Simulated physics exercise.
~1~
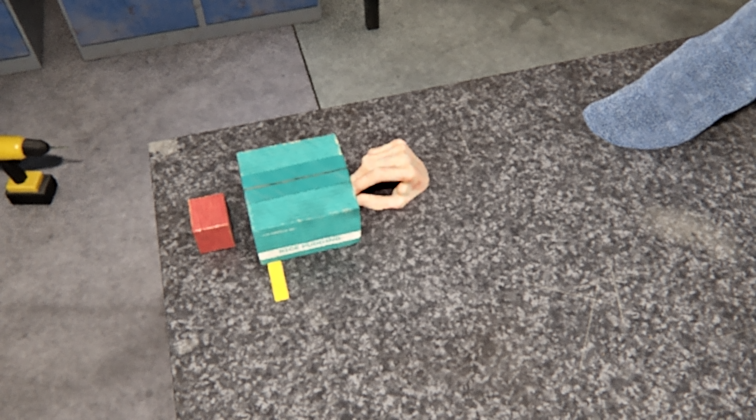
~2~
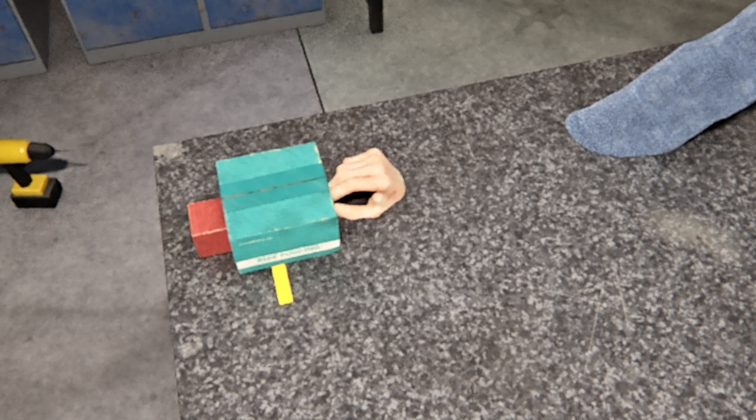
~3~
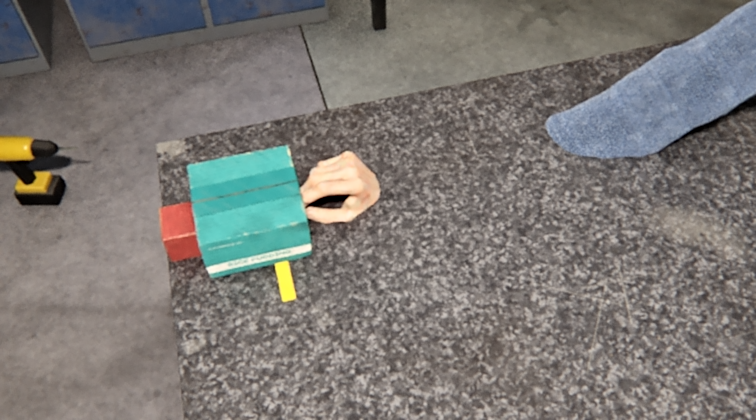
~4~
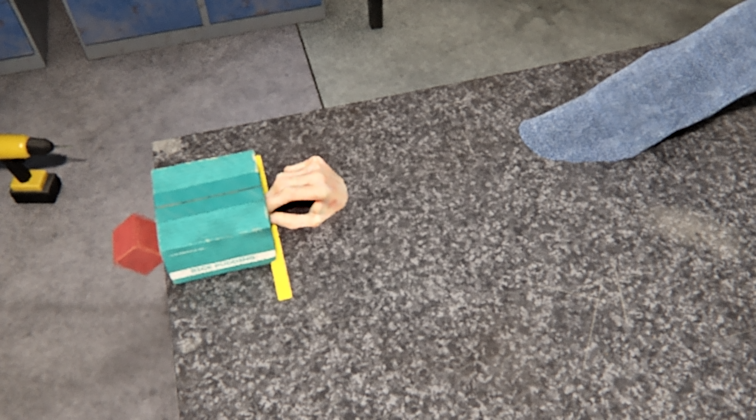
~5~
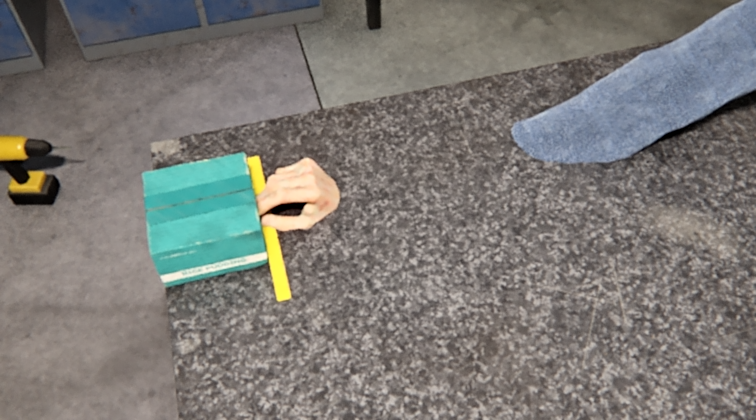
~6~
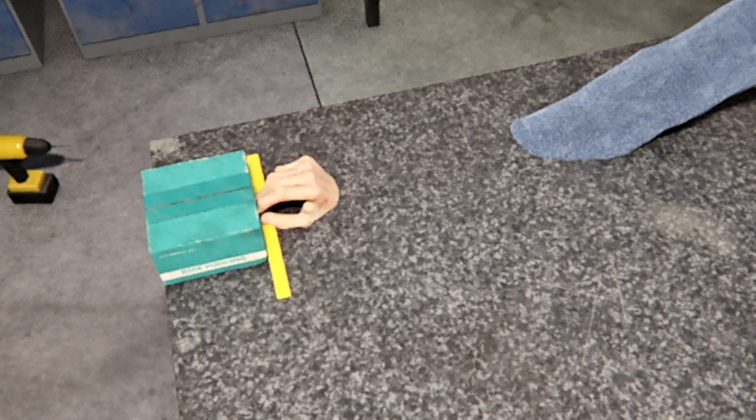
Hand pushing a turquoise box left across a speckled table, knocking a red block off the edge and uncovering yellow tape.
